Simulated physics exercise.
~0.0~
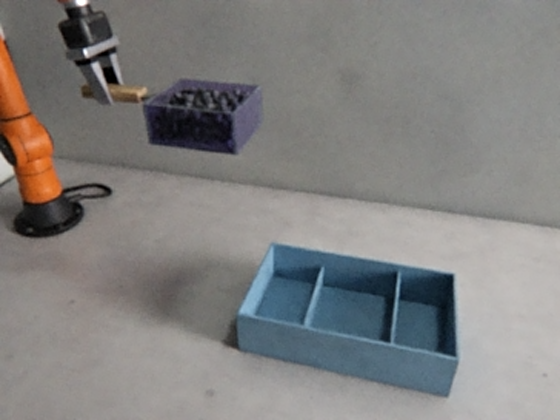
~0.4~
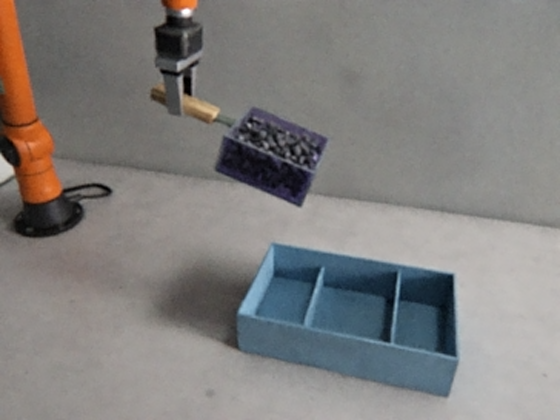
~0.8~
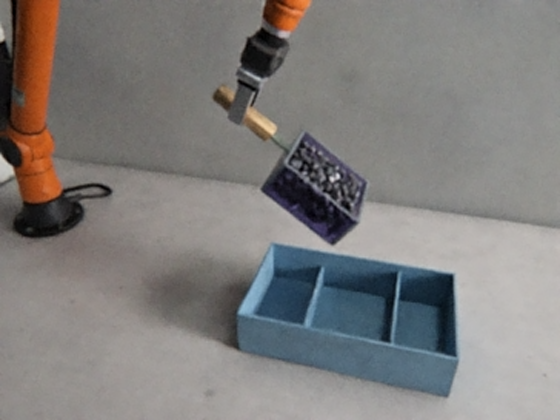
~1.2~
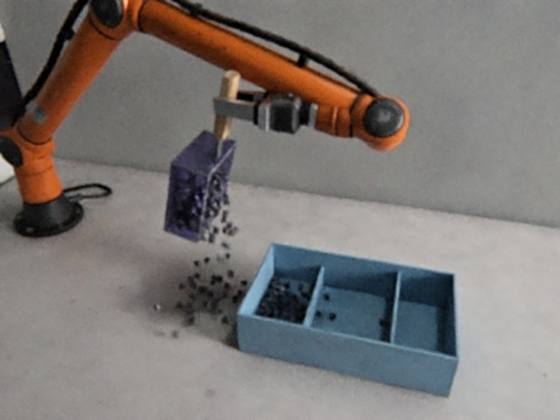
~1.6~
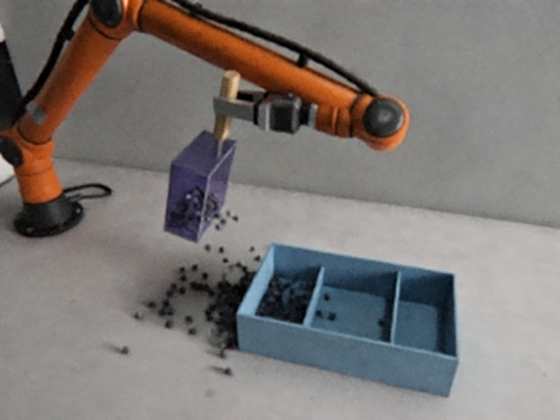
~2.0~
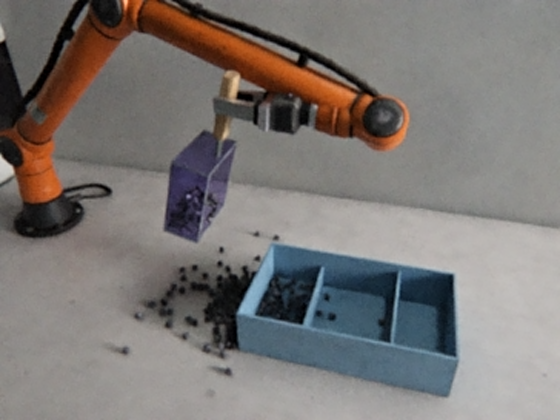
An orange robot arm on a black base, seen from slightly above in a plain grey room, grips the wooden handle of a purple, see-through box filled with small dark pebbles. A blue crate with three compartments sits on the grey floor to the right. The arm carries the box right and down towards the crate, tilting it gradually. It then swings the box back left and tips it steeply, spilling pebbles into the crate's left compartment and onto the floor beside it. The arm stops, leaving a dark heap outside the crate, many pebbles in the left compartment, a few in the middle, and some still in the box.
